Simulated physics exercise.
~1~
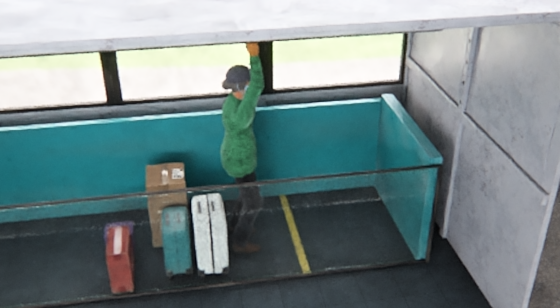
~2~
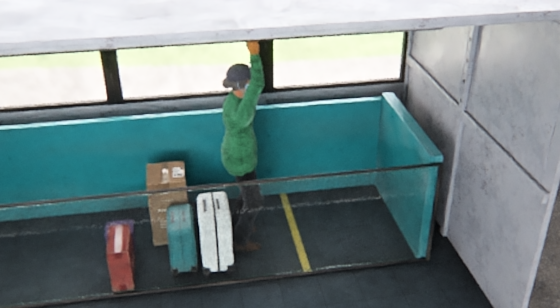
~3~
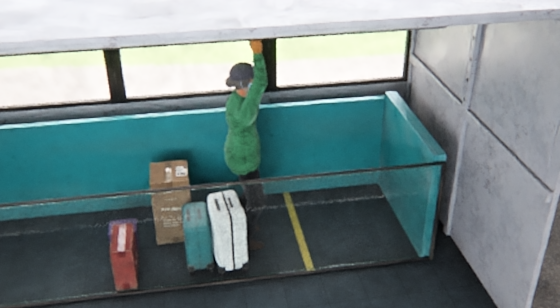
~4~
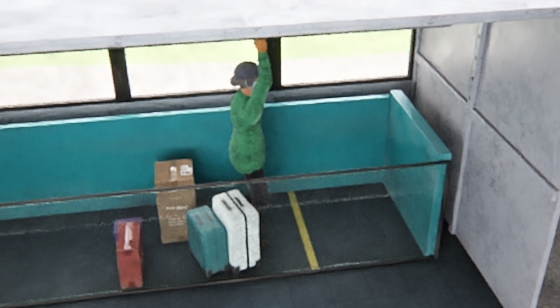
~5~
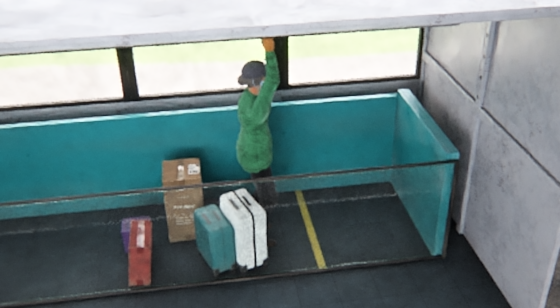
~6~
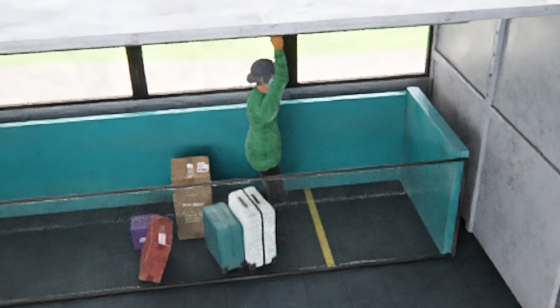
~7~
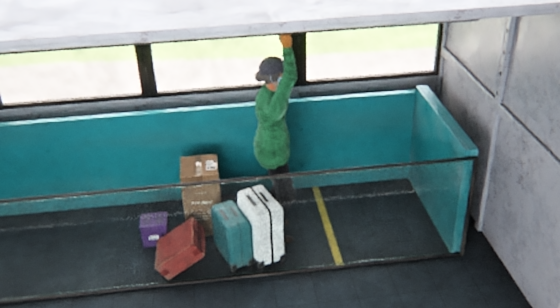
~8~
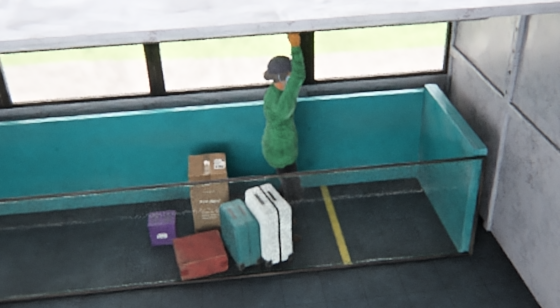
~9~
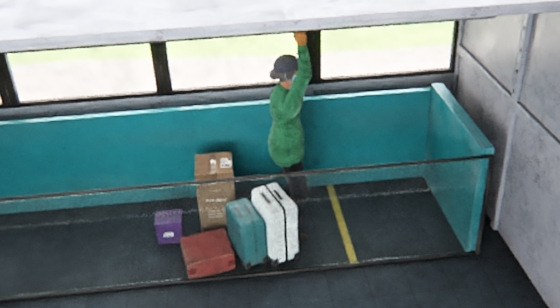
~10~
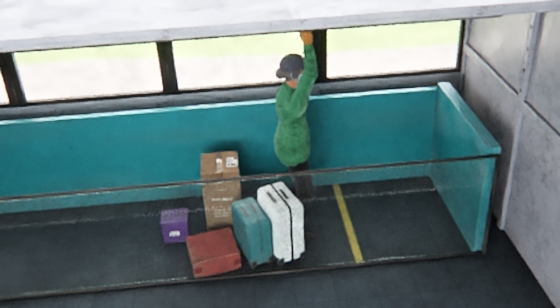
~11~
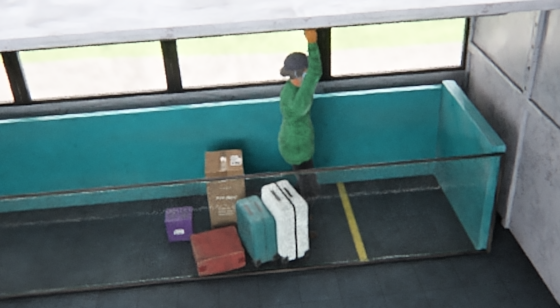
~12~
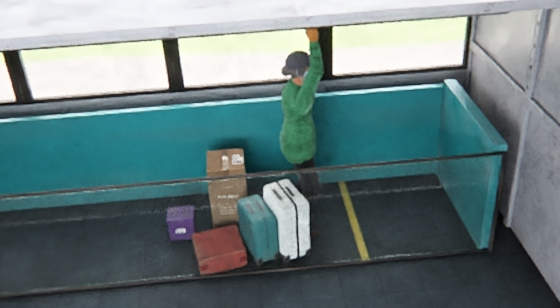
A person holds on overhead as two suitcases shift slightly and a red carton tips over.
